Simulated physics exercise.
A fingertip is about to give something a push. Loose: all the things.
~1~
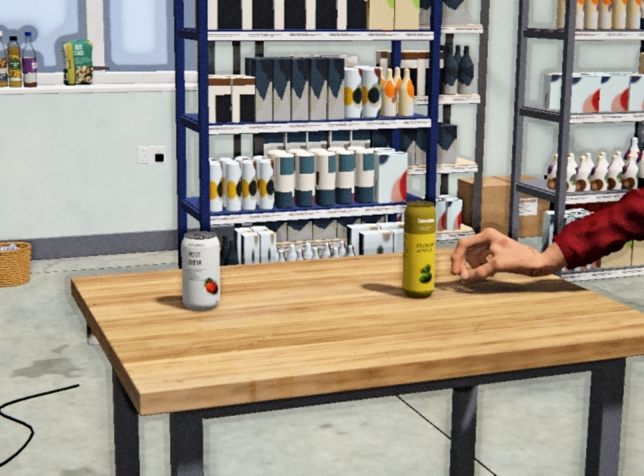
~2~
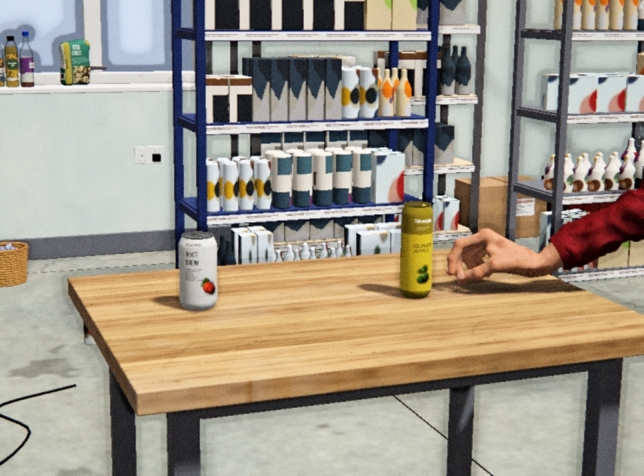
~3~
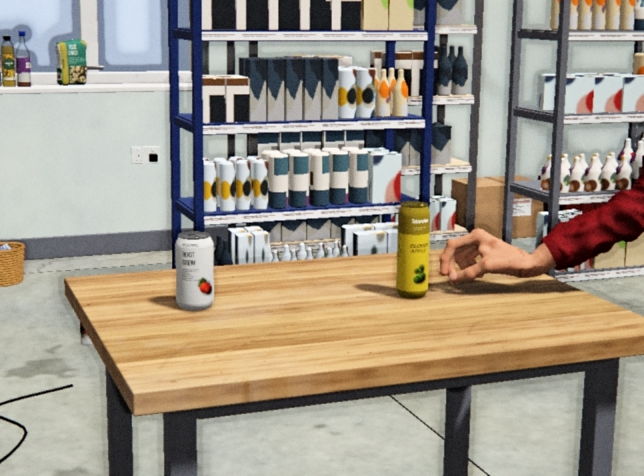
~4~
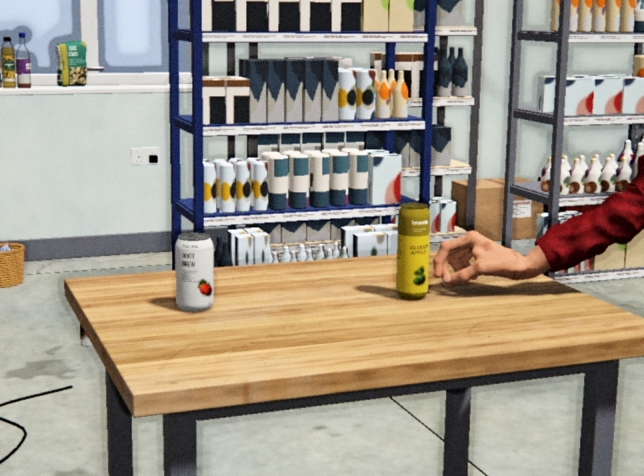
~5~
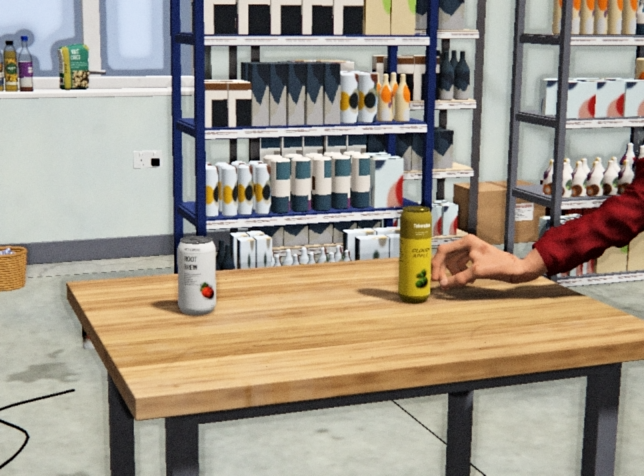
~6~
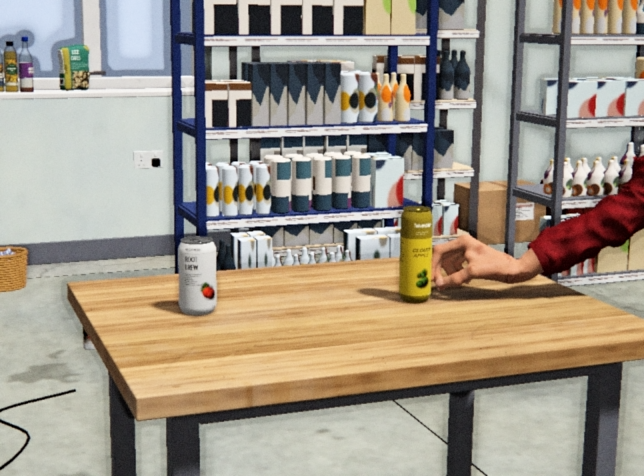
A hand in a red sleeve shifts very slightly beside a yellow can on a wooden table, its fingers close to the can, while the yellow can and a white can to the left stay in place before stocked shelves.
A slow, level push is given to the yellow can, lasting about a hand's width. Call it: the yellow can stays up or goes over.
Stays up.
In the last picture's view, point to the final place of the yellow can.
In the last picture, near pixel (352, 260).
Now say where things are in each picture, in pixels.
The first picture shows yellow can (419, 250).
The second picture shows yellow can (416, 251).
The third picture shows yellow can (413, 251).
The fourth picture shows yellow can (413, 252).
The fifth picture shows yellow can (415, 255).
The sixth picture shows yellow can (416, 255).
Then, 0.50 s past the last view, yellow can displaced about its own width near (391, 256).
Then, 0.90 s past the last view, yellow can displaced about its own width near (370, 258).
Finally, moved from the start, yellow can. Final places as the last picture's camera would see them, yellow can near (352, 260).
